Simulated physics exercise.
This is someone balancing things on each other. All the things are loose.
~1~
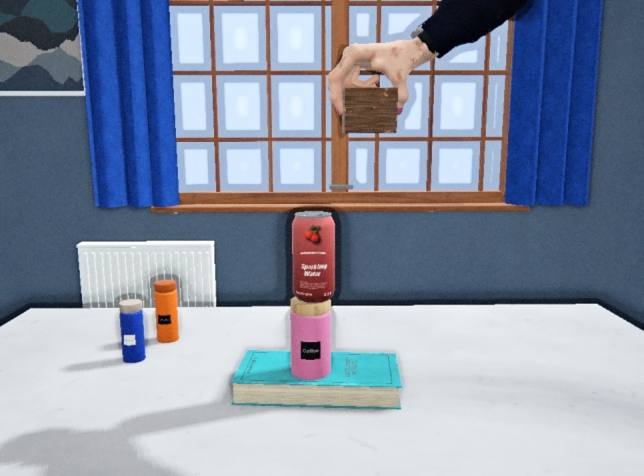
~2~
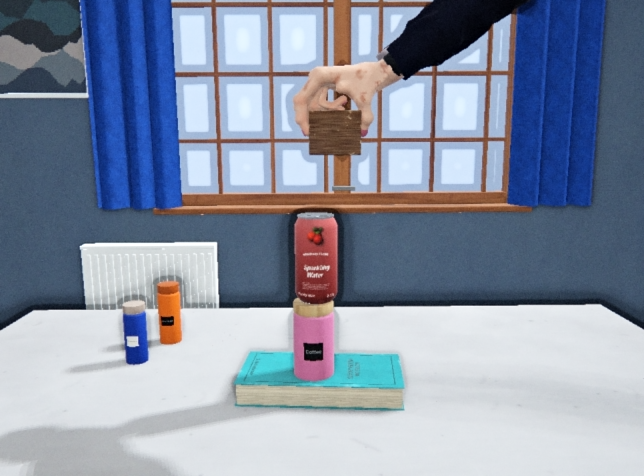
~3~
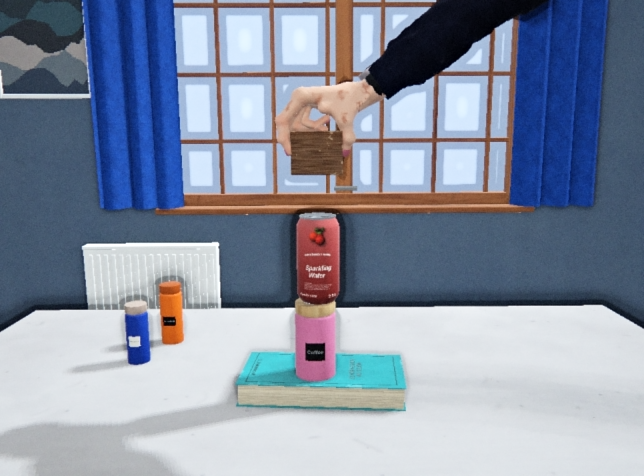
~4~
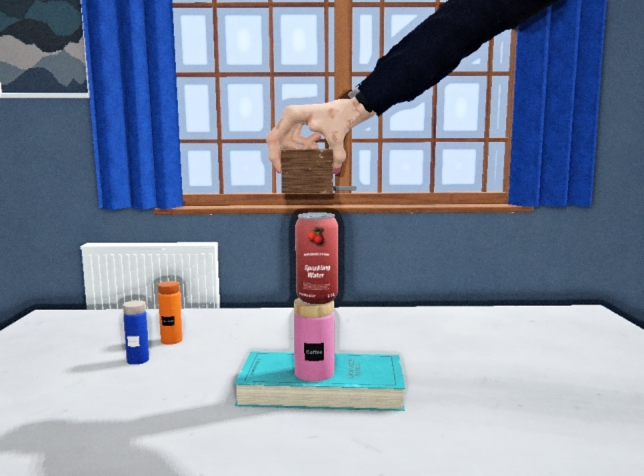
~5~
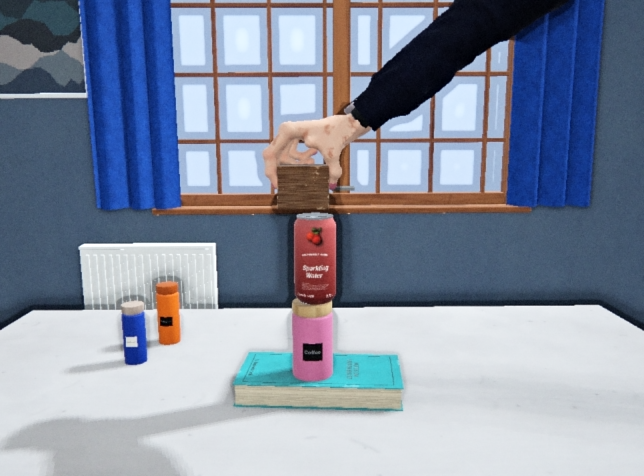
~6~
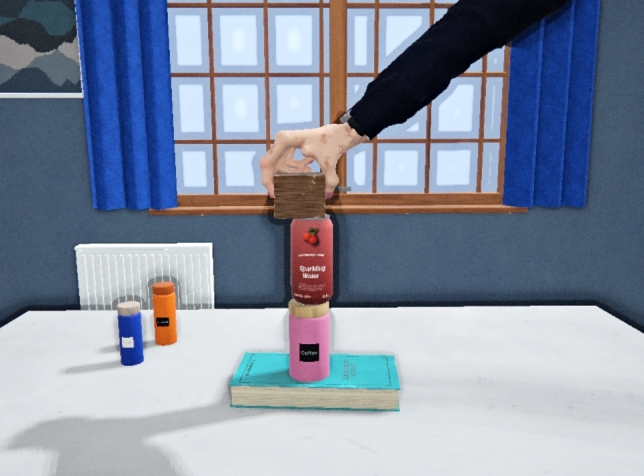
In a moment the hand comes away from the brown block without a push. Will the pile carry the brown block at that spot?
In the end the pile stays up.
Then, 0.20 s later than the last frame, all is still.
Then, 0.30 s later than the last frame, brown block resting near (300, 195).
When it is over, all 6 as before. End places, in pixels of the last picture, brown block near (300, 195). The pile holds.
